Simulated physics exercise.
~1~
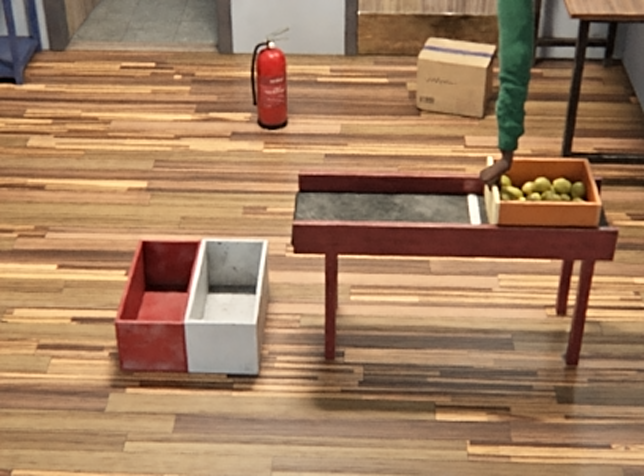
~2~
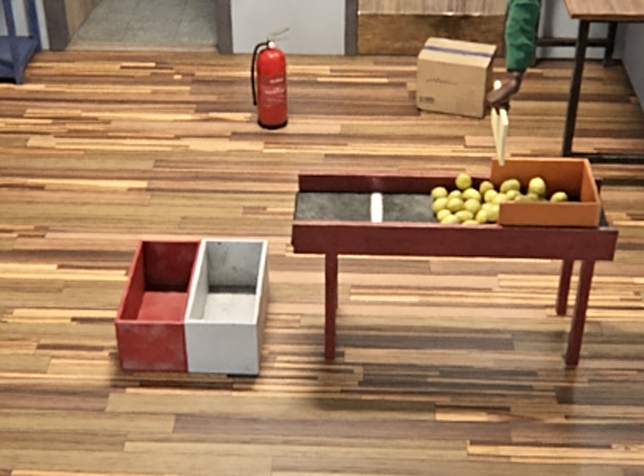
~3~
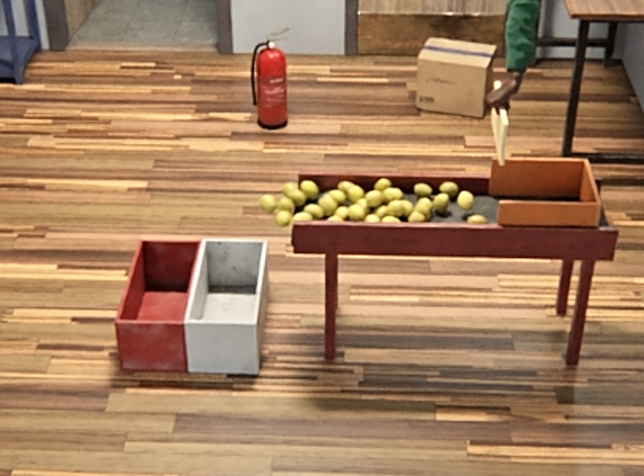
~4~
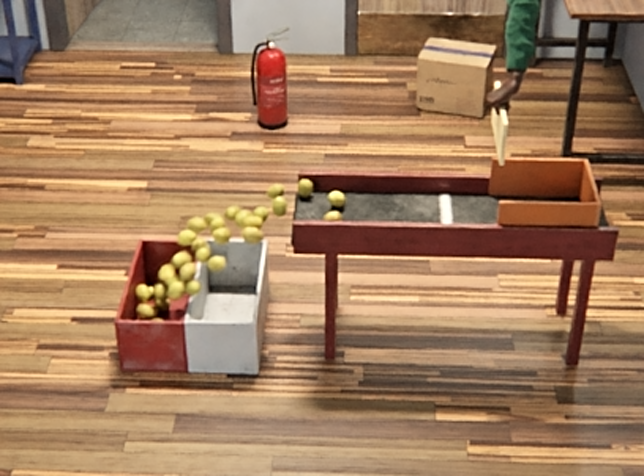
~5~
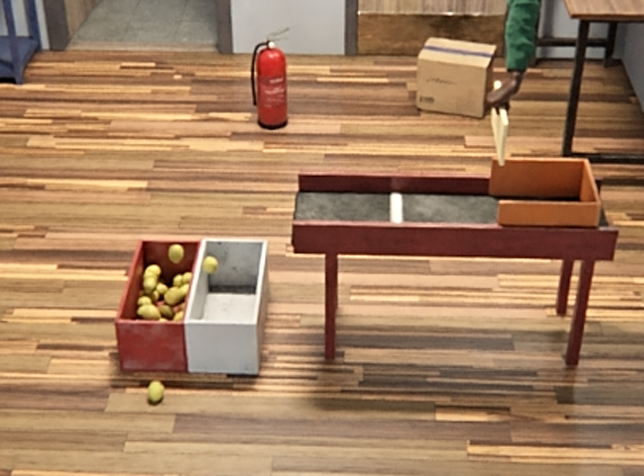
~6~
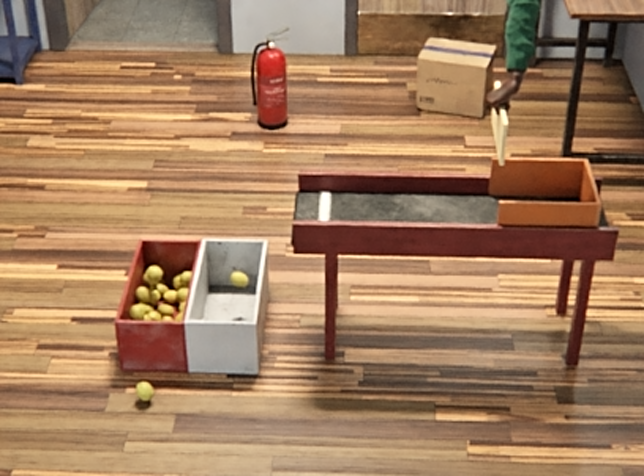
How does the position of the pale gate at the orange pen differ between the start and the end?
At the start the gate stands down at the left side of the orange pen, holding the lemons in. At the end it is held raised above the pen's left side, leaving the way onto the belt open.
